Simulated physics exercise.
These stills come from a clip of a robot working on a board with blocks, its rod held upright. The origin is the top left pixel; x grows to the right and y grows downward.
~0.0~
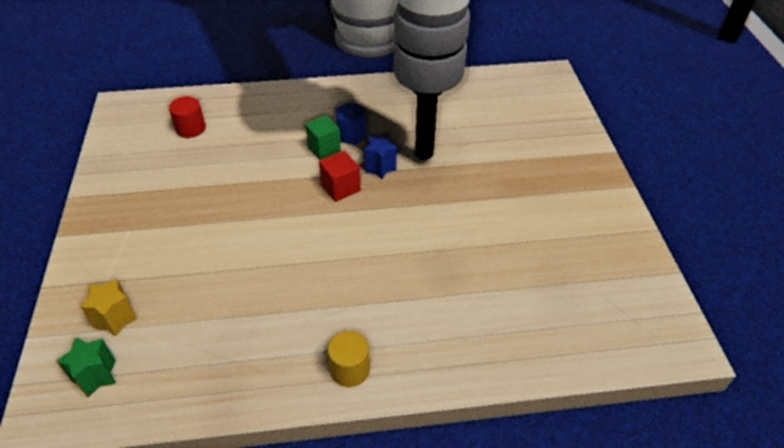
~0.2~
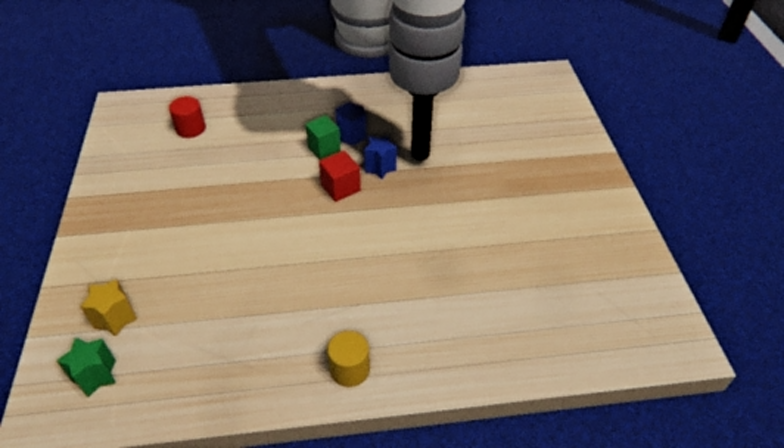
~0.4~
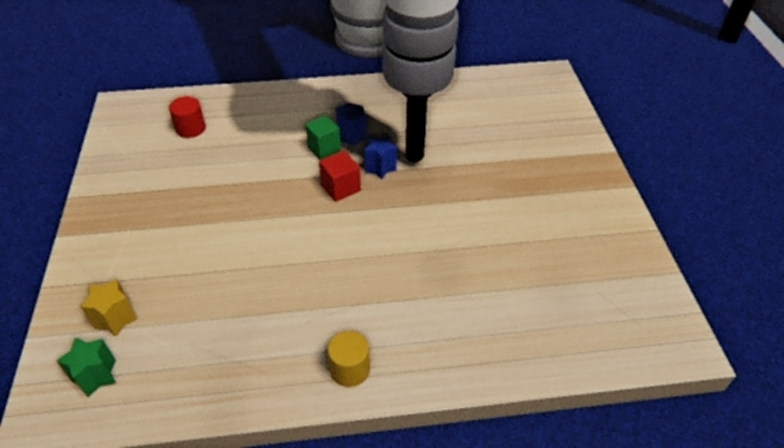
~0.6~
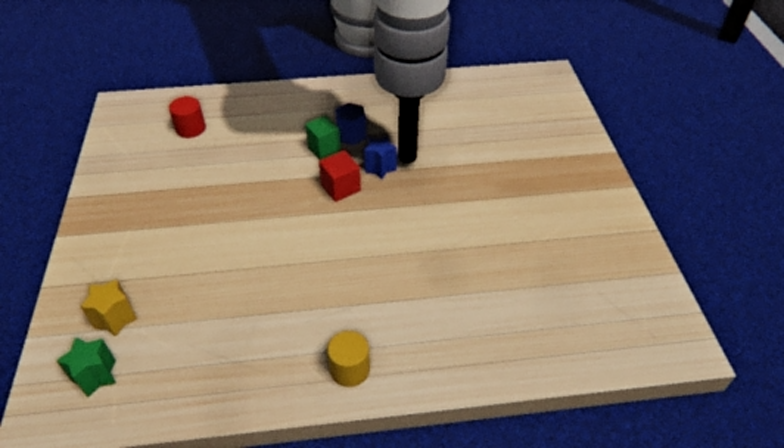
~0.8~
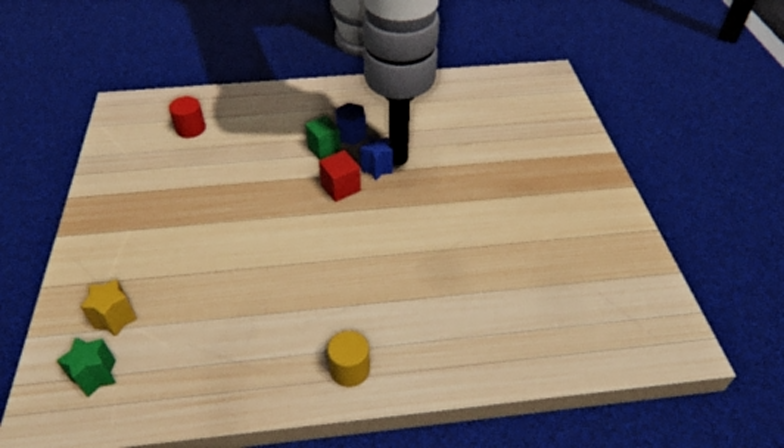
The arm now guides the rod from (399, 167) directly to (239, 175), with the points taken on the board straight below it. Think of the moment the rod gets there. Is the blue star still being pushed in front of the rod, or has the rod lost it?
It sits in front of the rod.
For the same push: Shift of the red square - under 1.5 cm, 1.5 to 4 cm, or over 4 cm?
It's set to move 1.5-4 cm.
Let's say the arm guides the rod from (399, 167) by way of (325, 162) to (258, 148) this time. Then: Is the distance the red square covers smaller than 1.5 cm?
That would be a no.
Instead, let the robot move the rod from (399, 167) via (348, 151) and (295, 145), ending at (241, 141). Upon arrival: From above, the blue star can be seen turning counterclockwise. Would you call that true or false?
My answer: True.
The first path, step by step. One third of the way, rod at (345, 163); red square at (319, 170), turned 50° anticlockwise; blue star at (323, 148).
Two thirds of the way, rod at (291, 165); red square at (318, 171), turned 55° anticlockwise; blue star at (267, 150).
At the end, rod at (237, 168); green square unmoved; red square at (318, 171), turned 55° anticlockwise; blue star at (211, 153).
